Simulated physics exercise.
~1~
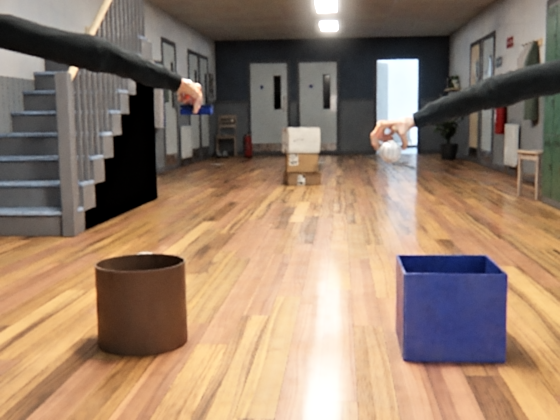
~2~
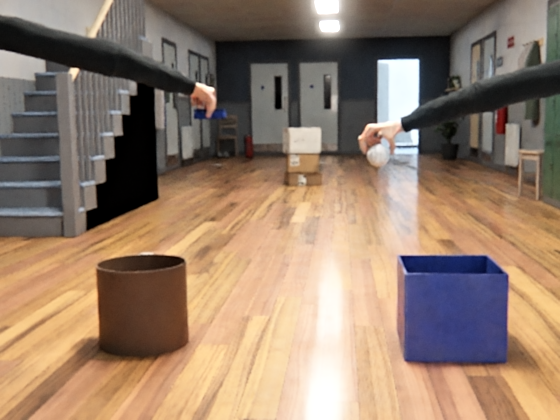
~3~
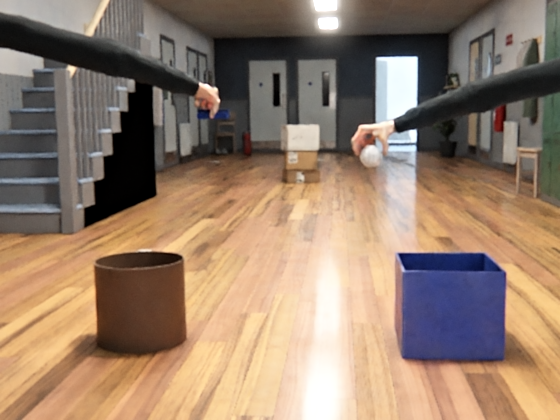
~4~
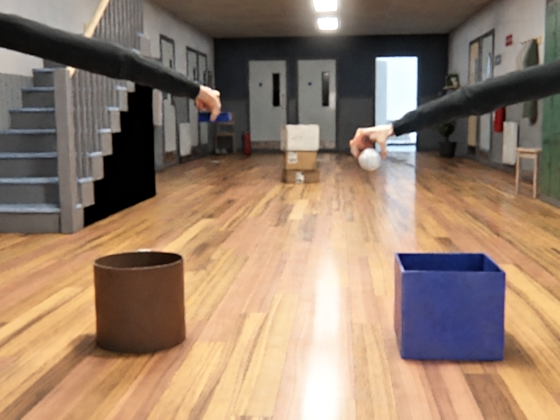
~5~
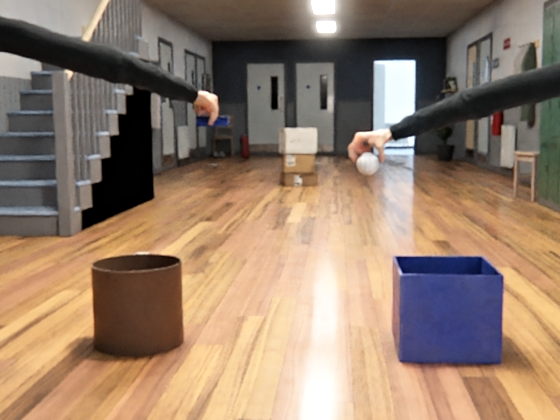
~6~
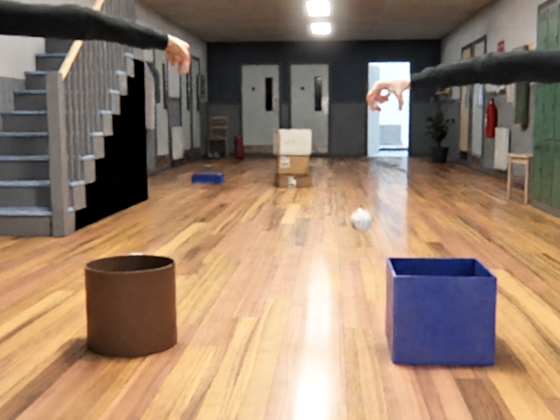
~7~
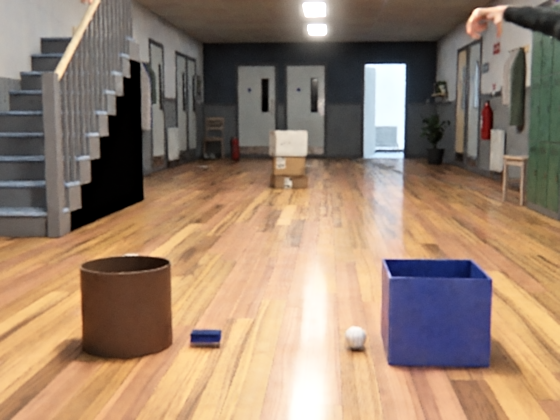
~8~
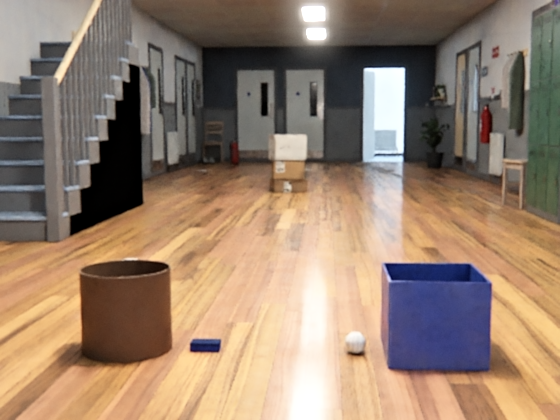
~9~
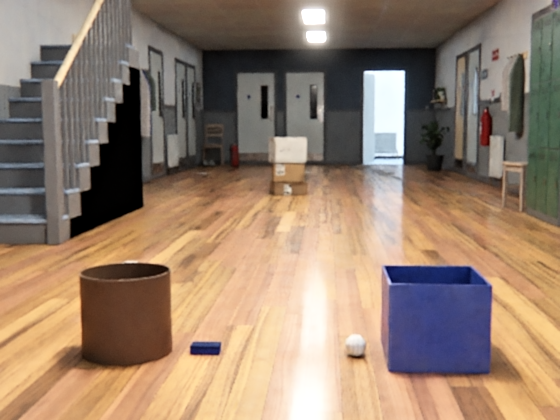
A blue sponge and a white ball, released by two hands, drop between the containers.
